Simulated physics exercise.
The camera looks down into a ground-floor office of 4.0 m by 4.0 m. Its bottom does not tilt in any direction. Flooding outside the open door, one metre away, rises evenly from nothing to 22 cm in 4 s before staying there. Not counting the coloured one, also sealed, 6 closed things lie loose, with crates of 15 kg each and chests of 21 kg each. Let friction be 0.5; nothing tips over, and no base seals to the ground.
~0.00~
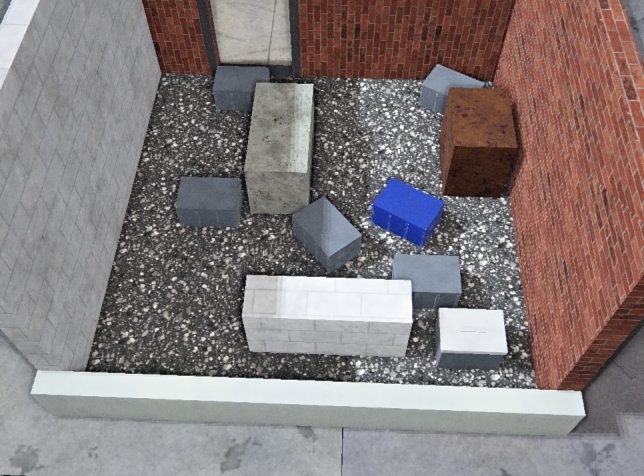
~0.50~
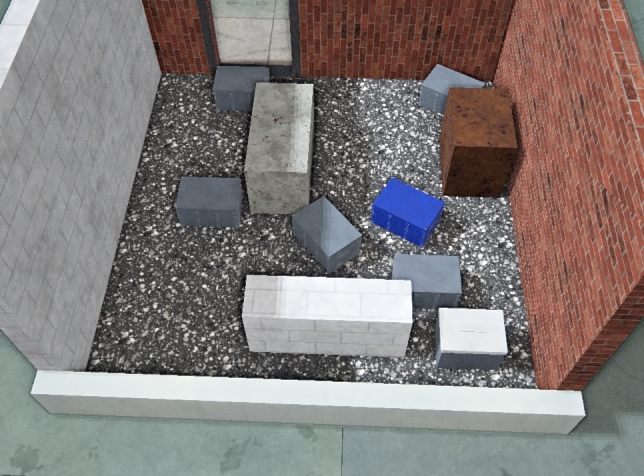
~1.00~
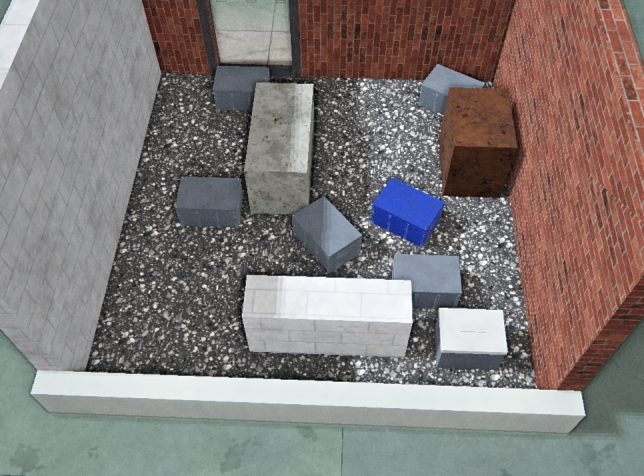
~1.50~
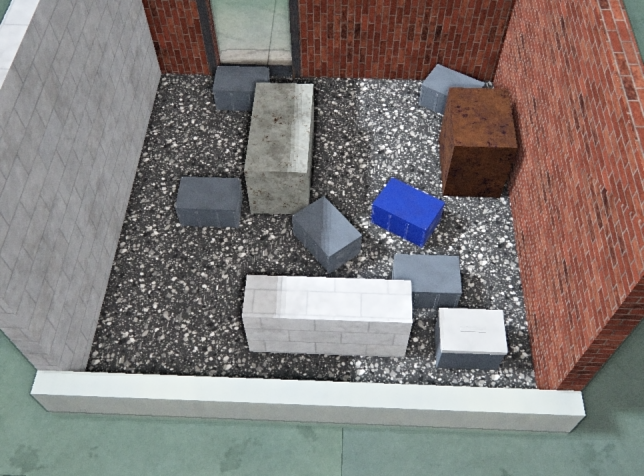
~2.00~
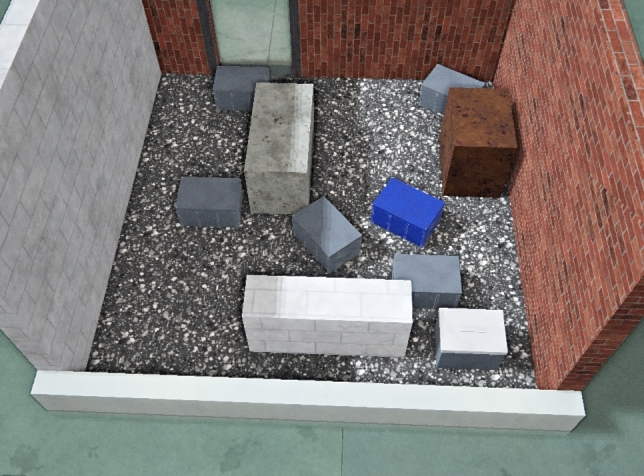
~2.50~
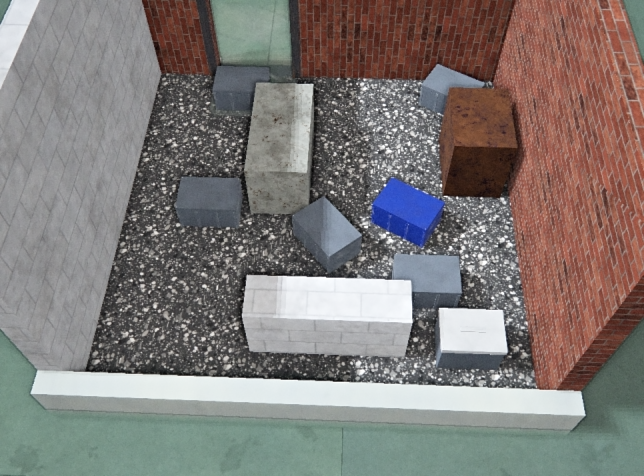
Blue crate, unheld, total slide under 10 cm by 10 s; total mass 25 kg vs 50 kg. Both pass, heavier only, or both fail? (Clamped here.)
Both pass.
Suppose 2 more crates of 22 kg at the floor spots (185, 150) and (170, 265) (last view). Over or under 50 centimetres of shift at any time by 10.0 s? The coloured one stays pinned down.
Note, in sequence: Exceeded, exceeded.
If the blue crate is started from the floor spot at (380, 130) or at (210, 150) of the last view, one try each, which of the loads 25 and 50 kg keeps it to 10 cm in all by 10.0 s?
Note, in order: Both OK; heavier only OK.
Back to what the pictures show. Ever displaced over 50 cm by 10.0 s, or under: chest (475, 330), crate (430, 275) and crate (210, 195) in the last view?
Reading the three in turn gives not surpassed, not surpassed and surpassed.
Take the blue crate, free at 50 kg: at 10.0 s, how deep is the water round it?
Roughly 5 cm.
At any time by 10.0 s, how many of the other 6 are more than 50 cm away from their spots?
Count: 2.
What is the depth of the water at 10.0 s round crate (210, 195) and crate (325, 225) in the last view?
About 6 and 4 cm.
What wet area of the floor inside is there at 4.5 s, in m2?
Somewhere around 5.0 m2, roughly.
After 3.5 s the blue crate would be 0 cm from its start with 25 kg and 0 cm from its start with 50 kg; 0 cm of water round it then.
After 4.5 s the blue crate would be 0 cm from its start with 25 kg and 0 cm from its start with 50 kg; 0 cm of water round it then.
After 7.0 s the blue crate would be 0 cm from its start with 25 kg and 0 cm from its start with 50 kg; 2 cm of water round it then.
After 10.0 s the blue crate would be 0 cm from its start with 25 kg and 0 cm from its start with 50 kg; 5 cm of water round it then.
